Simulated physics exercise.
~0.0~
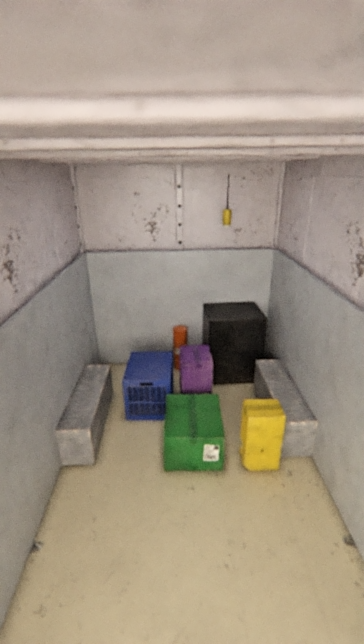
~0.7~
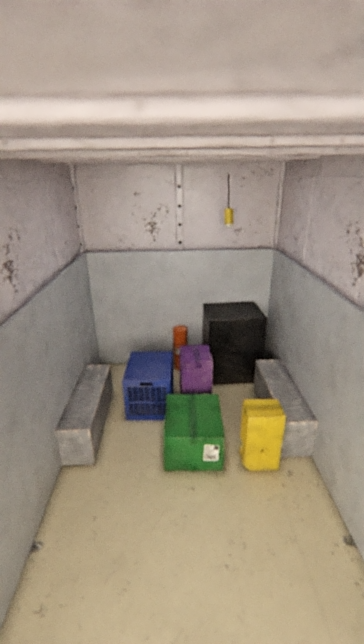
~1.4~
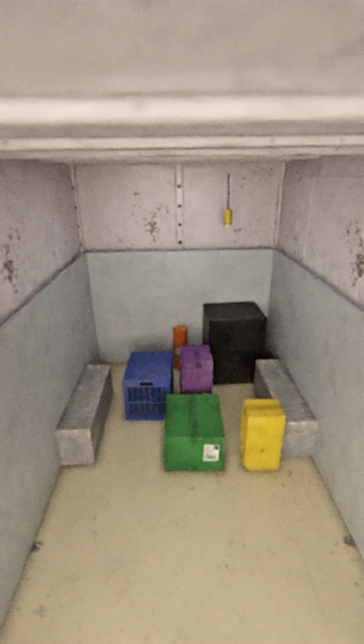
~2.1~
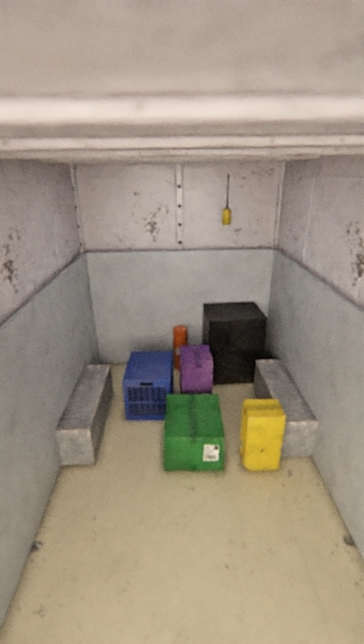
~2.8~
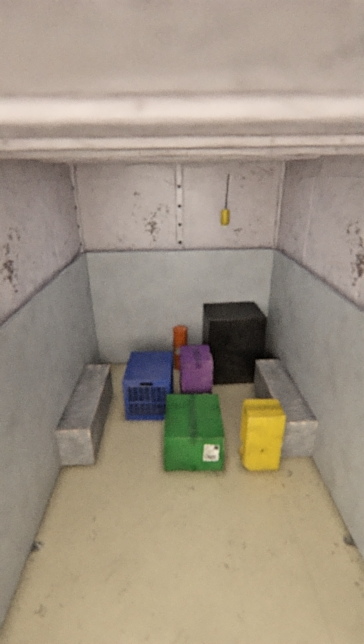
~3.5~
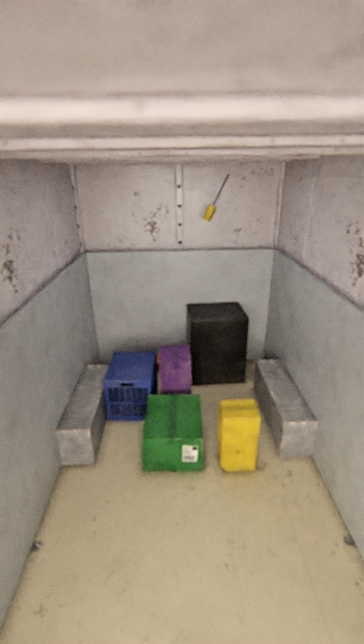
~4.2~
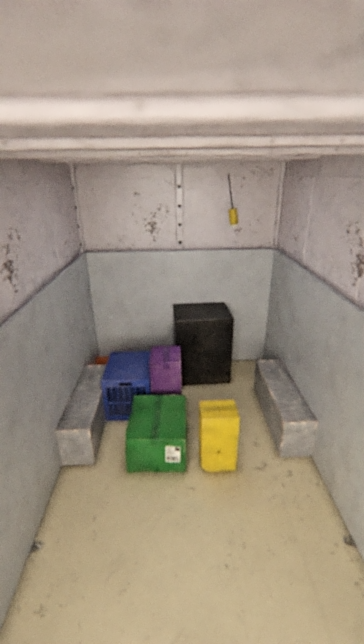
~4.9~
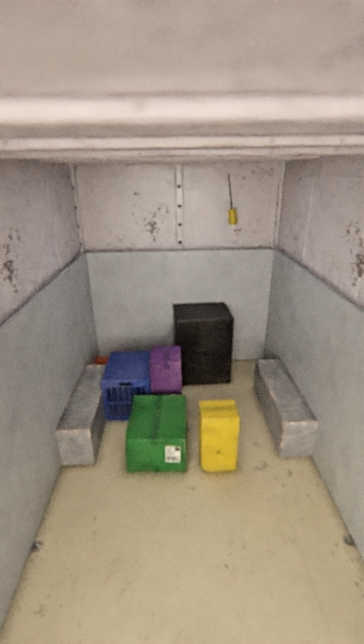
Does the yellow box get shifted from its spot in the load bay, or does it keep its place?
The yellow box gets shifted, sliding to the left along the floor and ending up still upright.
